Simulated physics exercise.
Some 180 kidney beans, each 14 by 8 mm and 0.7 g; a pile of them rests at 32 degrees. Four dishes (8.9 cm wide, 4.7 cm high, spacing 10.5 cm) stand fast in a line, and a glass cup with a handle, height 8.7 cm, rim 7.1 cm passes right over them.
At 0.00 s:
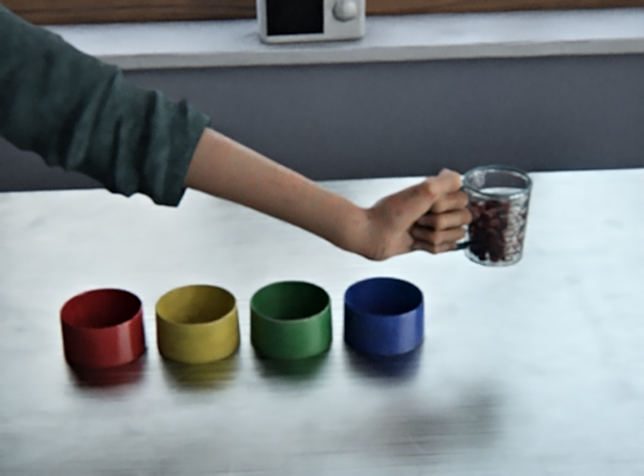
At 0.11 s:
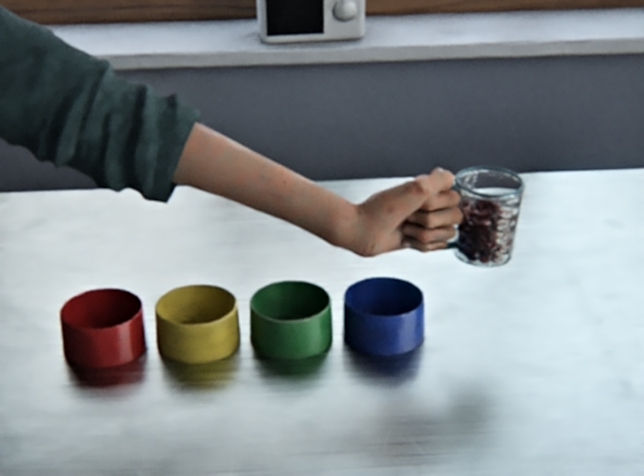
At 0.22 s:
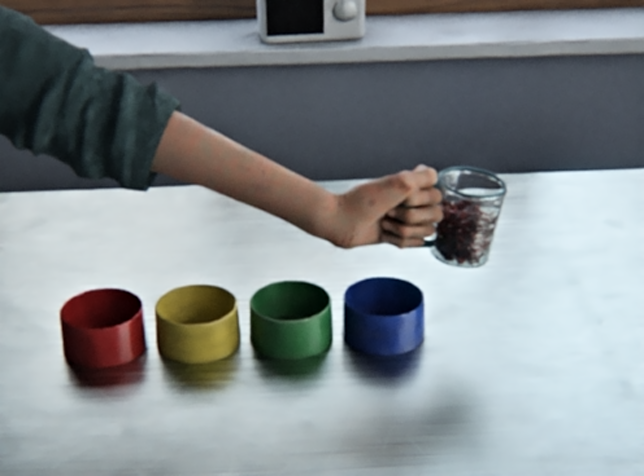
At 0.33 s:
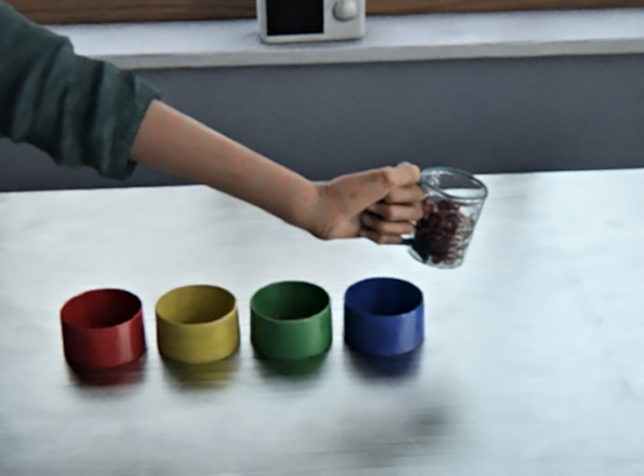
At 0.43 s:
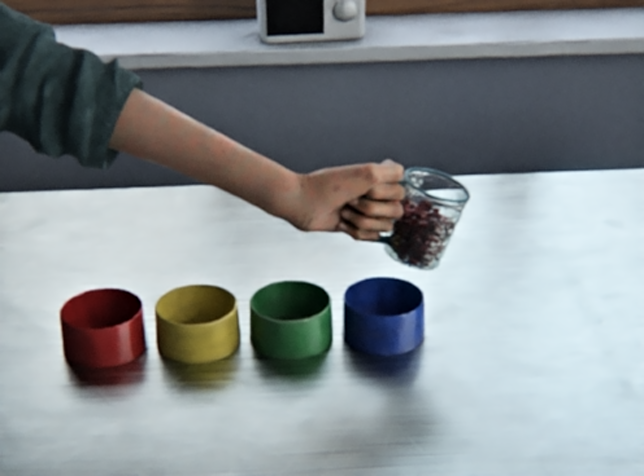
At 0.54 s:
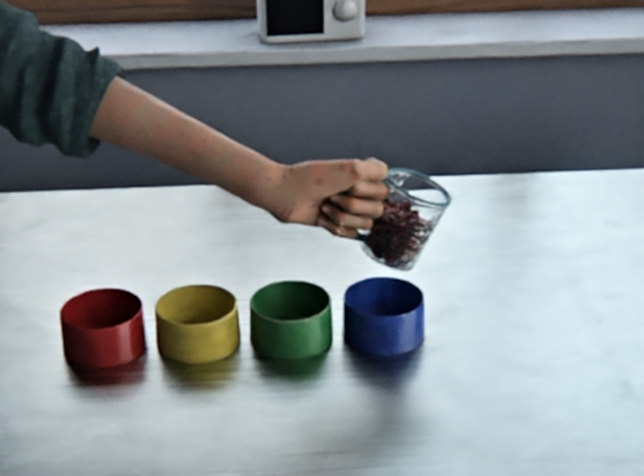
On a pale tabletop, a hand reaching in from the left holds a glass cup of dark red beans behind and to the right of four dishes coloured red, yellow, green and blue. The arm draws the cup leftward, tilting it gradually to the right, until it is above the blue dish.
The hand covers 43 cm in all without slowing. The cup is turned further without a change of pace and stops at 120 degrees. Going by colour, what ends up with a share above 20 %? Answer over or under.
Red: Under, blue: Under, green: Under, yellow: Over, counter: Over.
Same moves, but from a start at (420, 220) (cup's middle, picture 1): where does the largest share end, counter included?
The winner: Red.
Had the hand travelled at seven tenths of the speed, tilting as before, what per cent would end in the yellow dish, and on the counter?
In that case yellow 80; counter 10.
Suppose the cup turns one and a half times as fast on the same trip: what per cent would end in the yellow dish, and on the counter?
In that case yellow 80; counter 10.
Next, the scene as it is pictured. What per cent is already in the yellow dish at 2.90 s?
Near 65 per cent so far.
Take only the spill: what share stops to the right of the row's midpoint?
About 0 per cent.
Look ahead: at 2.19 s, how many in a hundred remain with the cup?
About 100 per cent.
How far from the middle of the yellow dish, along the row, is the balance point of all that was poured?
Some 2 cm to the left.
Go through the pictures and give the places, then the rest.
In the first picture, cup at (496, 217), tilt 0 degrees, lip at (531, 180), moved 0.0 cm; middle of the pieces at (495, 232); blue dish at (384, 297); green dish at (290, 301); yellow dish at (196, 305); red dish at (101, 309).
In the second picture, cup at (486, 218), tilt 2 degrees, lip at (523, 181), moved 1.0 cm; middle of the pieces at (485, 233).
In the third picture, cup at (466, 219), tilt 7 degrees, lip at (505, 185), moved 3.3 cm; middle of the pieces at (463, 234).
In the fourth picture, cup at (445, 219), tilt 12 degrees, lip at (487, 189), moved 5.6 cm; middle of the pieces at (441, 234).
In the fifth picture, cup at (424, 220), tilt 17 degrees, lip at (468, 193), moved 7.8 cm; middle of the pieces at (419, 235).
In the sixth picture, cup at (403, 221), tilt 22 degrees, lip at (449, 197), moved 10.1 cm; middle of the pieces at (397, 235); blue dish at (384, 297); green dish at (290, 301); yellow dish at (196, 305); red dish at (101, 309). The cup turns about 45 degrees a second and travels 21 cm a second.
After 1.53 s, tilt 67 degrees; cup holds 100 %.
After 2.19 s, tilt 97 degrees; cup holds 100 %.
Then, at 2.90 s, tilt 120 degrees; cup holds 0 %, yellow 65 %.
At rest (3.6 s), red 0 %, blue 0 %, green 0 %, yellow 70 %, counter 30 %.
